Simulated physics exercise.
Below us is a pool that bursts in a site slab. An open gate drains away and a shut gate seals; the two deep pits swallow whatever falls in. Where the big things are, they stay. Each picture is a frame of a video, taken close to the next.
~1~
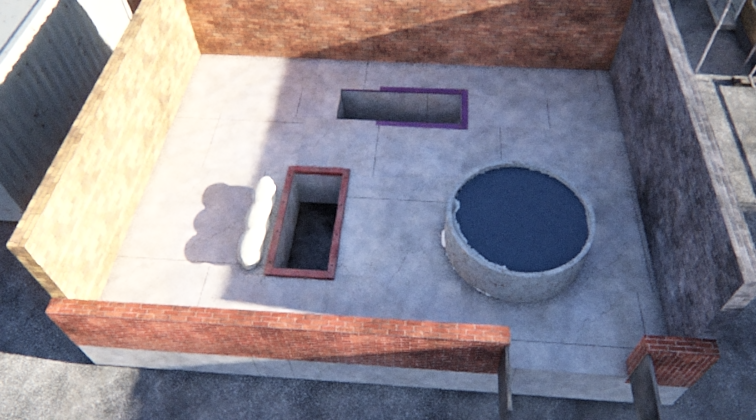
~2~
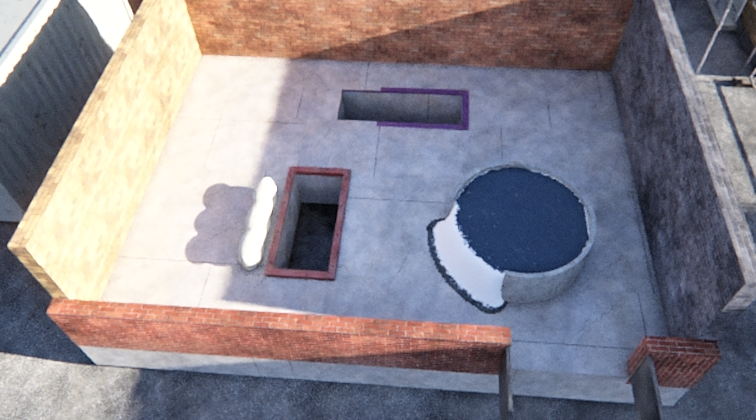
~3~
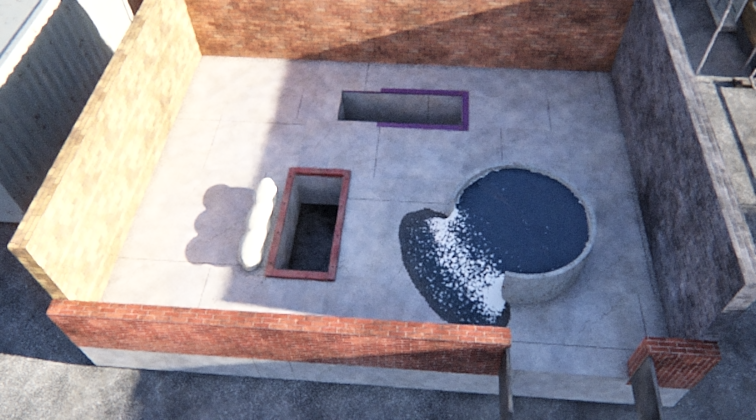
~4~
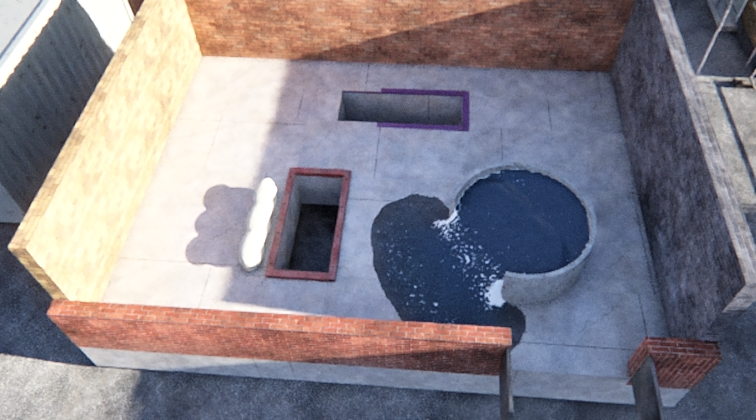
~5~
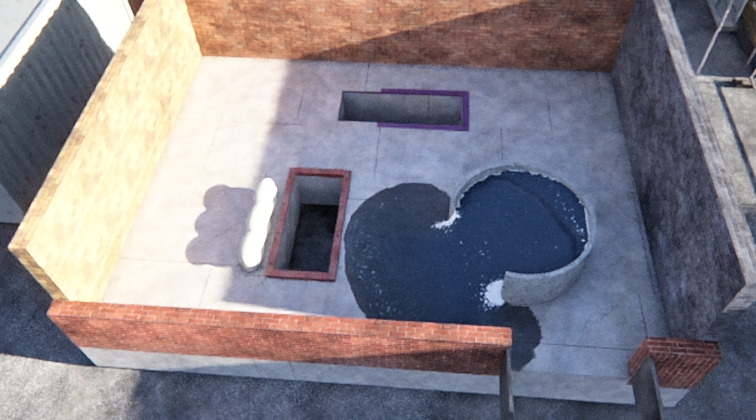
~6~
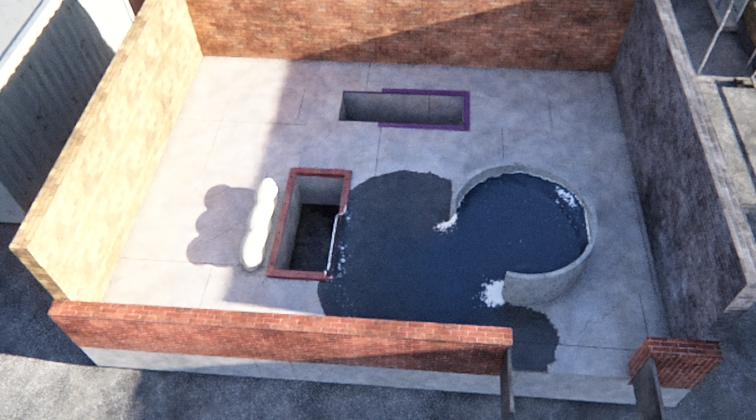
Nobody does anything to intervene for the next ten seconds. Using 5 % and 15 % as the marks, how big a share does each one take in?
Outcome: The gate is likely to claim a small share beneath five per cent, the purple pit is likely to claim a middle share of five to fifteen per cent, the red pit is likely to claim a large share past fifteen per cent.
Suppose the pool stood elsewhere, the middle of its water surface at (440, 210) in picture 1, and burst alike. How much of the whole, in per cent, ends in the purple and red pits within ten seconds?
Tally in per cent - purple pit 8; red pit 35.
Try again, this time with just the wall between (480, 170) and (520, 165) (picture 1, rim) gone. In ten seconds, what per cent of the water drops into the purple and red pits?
Near enough: Purple 40 percent, red 0 percent.
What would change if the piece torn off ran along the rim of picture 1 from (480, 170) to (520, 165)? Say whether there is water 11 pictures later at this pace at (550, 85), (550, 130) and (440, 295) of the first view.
Listed in order, they come out sitting in a pool, sitting in a pool and without a puddle.
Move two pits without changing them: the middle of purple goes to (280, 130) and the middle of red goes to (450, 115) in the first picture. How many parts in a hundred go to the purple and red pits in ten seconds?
Measured shares in per cent - purple 35, red 0.
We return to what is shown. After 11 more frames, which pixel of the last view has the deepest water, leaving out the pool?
My estimate is about (93, 323).
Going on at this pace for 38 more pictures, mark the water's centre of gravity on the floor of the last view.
It is around (331, 226).
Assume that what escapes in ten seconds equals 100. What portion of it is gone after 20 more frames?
Close to 50 out of every hundred.
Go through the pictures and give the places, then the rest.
Still water in the round pool at (519, 218), in the first picture.
Water pours out at (459, 259) and has run to (494, 309), in the second picture.
Water pours out at (459, 261) and has run to (410, 217), in the third picture.
Water pours out at (459, 262) and has run to (389, 210), in the fourth picture.
Water pours out at (459, 262) and has run to (360, 214), in the fifth picture.
Water pours out at (460, 262) and has run to (349, 197), in the sixth picture.
A moment on, water covers 20 % of the floor; the gate 0 %, the purple pit 0 %, the red pit 4 %.
Next, water covers 25 % of the floor; the gate 1 %, the purple pit 0 %, the red pit 10 %.
Then, water covers 35 % of the floor; the gate 1 %, the purple pit 0 %, the red pit 16 %.
Later, water covers 65 % of the floor; the gate 2 %, the purple pit 2 %, the red pit 20 %.
In the end, water covers 85 % of the floor; the gate 3 %, the purple pit 11 %, the red pit 20 %.
